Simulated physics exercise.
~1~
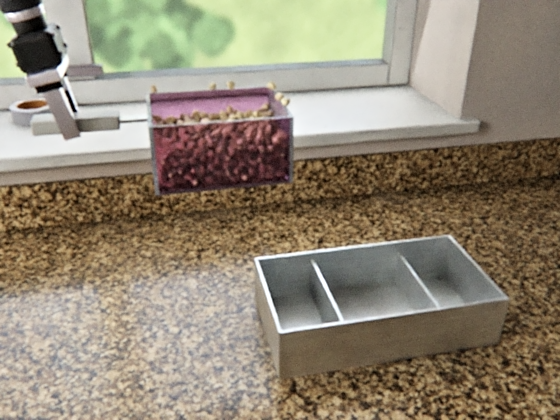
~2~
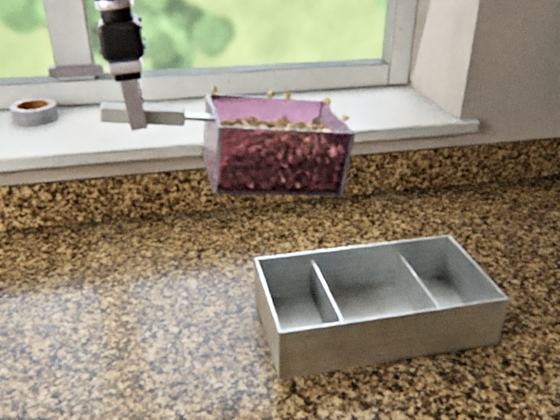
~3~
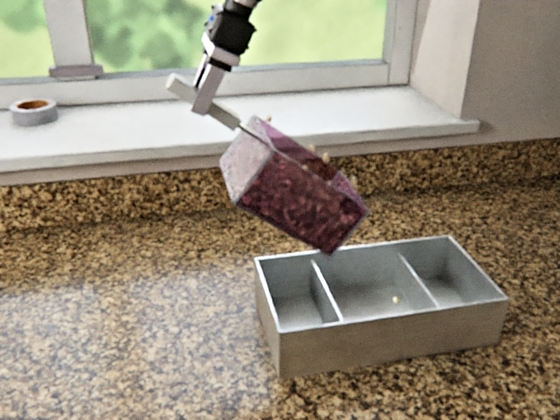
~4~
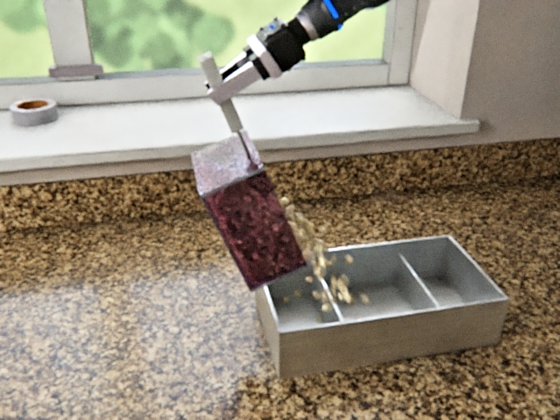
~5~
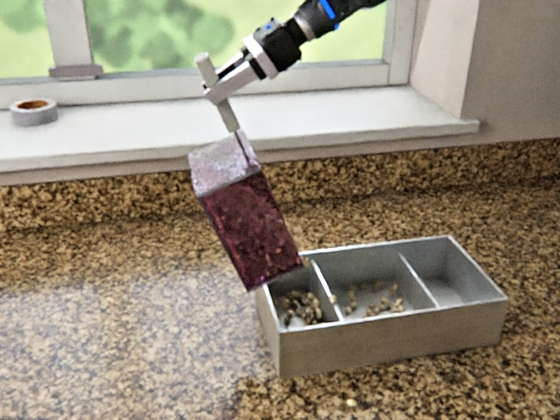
A robot arm tips a purple box, spilling some beans into a divided gray tray.
